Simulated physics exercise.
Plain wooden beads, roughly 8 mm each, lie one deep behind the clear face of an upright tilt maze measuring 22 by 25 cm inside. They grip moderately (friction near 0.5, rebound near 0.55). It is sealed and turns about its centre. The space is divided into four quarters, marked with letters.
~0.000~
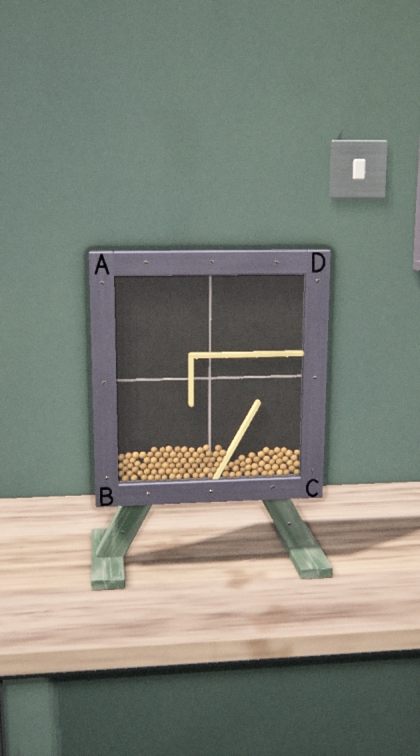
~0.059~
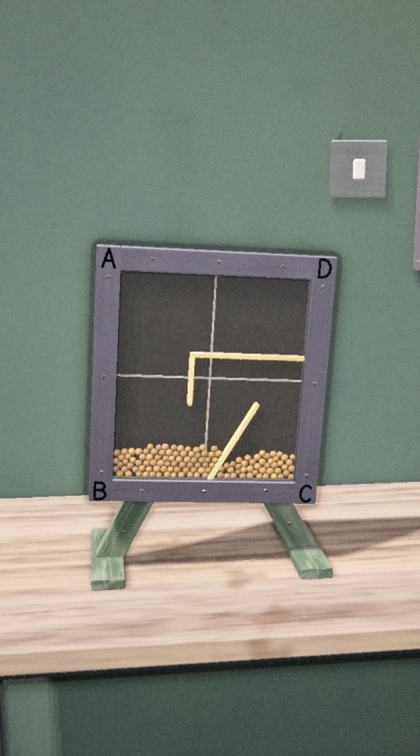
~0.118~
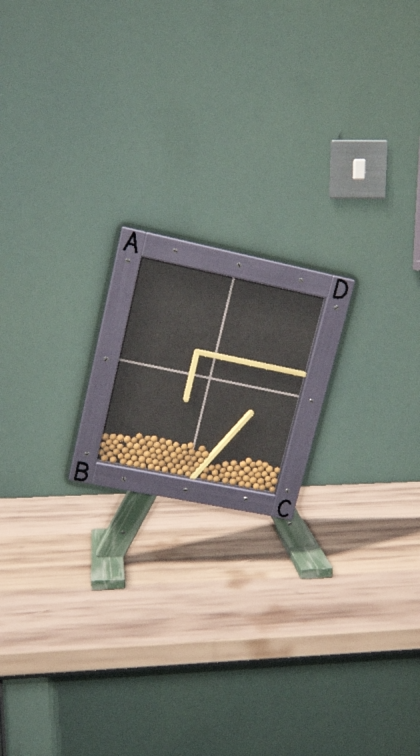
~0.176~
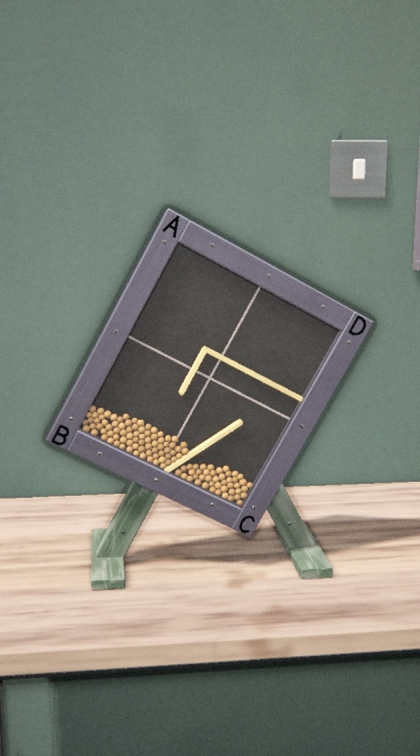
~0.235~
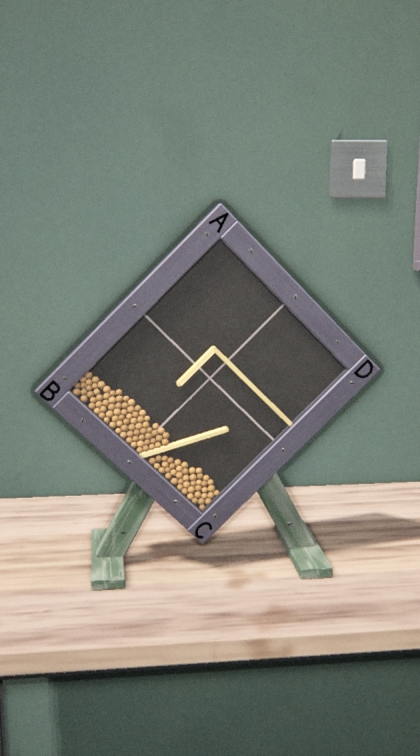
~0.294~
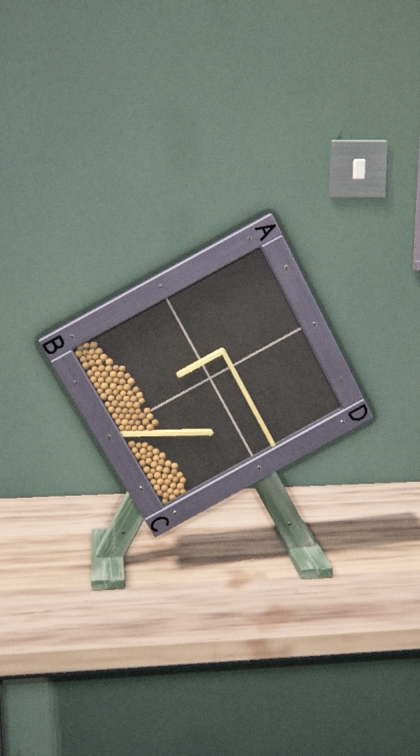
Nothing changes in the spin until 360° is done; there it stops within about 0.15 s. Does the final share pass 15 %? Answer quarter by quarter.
A no, B yes, C yes, D no.
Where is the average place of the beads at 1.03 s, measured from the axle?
About 1 cm right and 4 cm above.
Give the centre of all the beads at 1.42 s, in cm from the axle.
About 2 cm left and 10 cm below.
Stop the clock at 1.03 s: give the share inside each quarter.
Quarter A: 10; quarter B: 5; quarter C: 50; quarter D: 30.
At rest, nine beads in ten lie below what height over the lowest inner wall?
About 4 cm.
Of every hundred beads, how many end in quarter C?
Roughly 35 per cent.
By 0.66 s it has turned 166°, the beads' middle is 6 cm left of and level with the axle; by quarter, A 5 %, B 5 %, C 50 %, D 35 %.
By 1.03 s it has turned 270°, the beads' middle is 1 cm right of and 4 cm above the axle; by quarter, A 10 %, B 5 %, C 50 %, D 30 %.
Settled by 1.9 s, A 0 %, B 65 %, C 35 %, D 0 %.
